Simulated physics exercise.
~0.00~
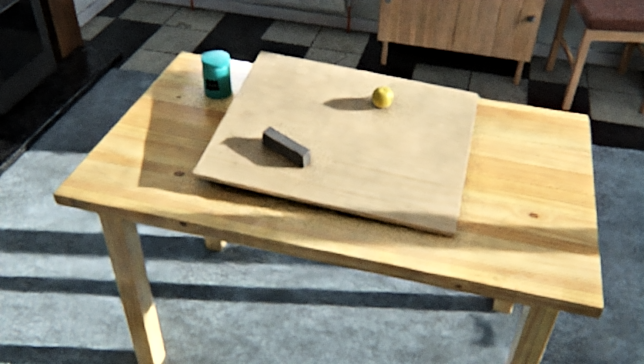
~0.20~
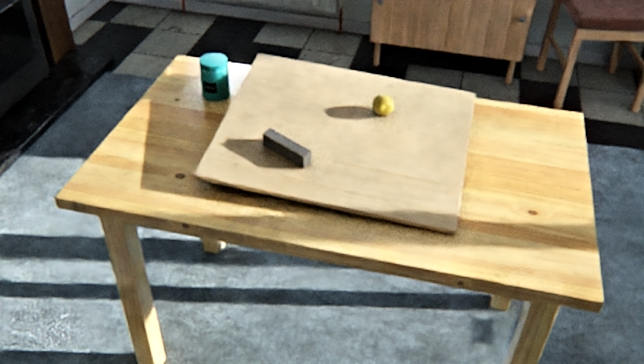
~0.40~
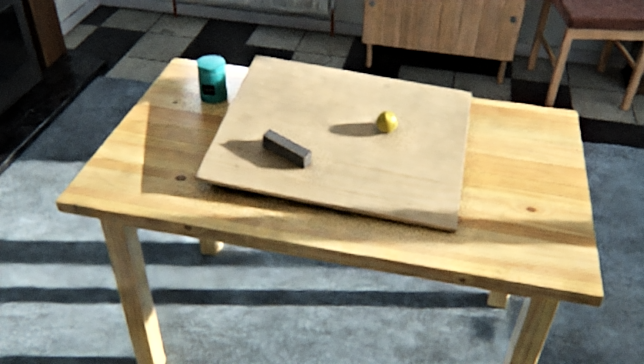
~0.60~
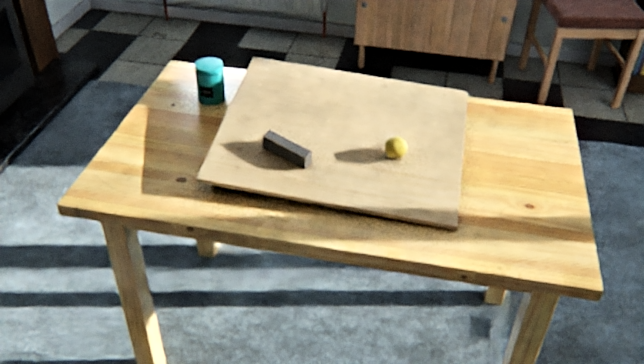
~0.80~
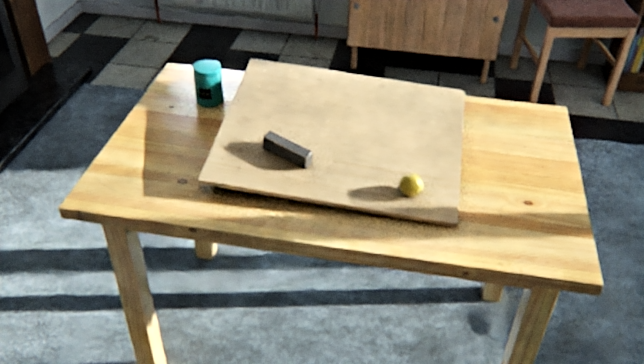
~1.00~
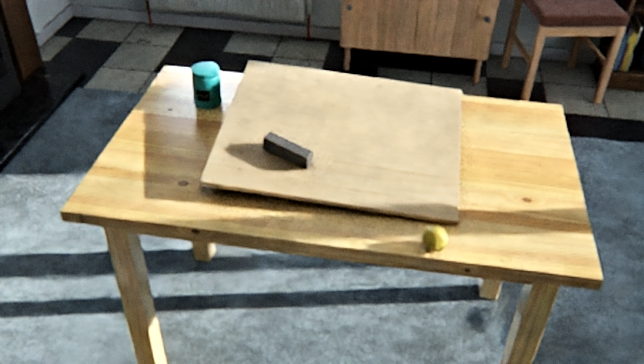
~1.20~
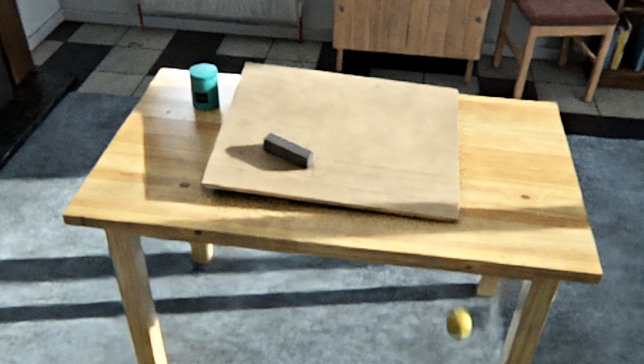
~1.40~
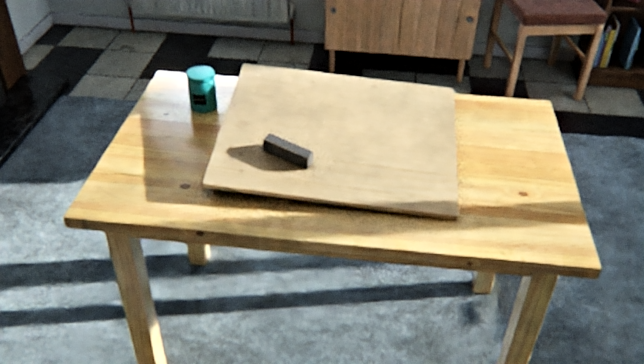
A wooden table held a tilted board with a dark block fixed on it and a turquoise jar standing behind, while a small yellow apple rolled down the board toward the viewer, dropped over the table's near edge and disappeared from view.
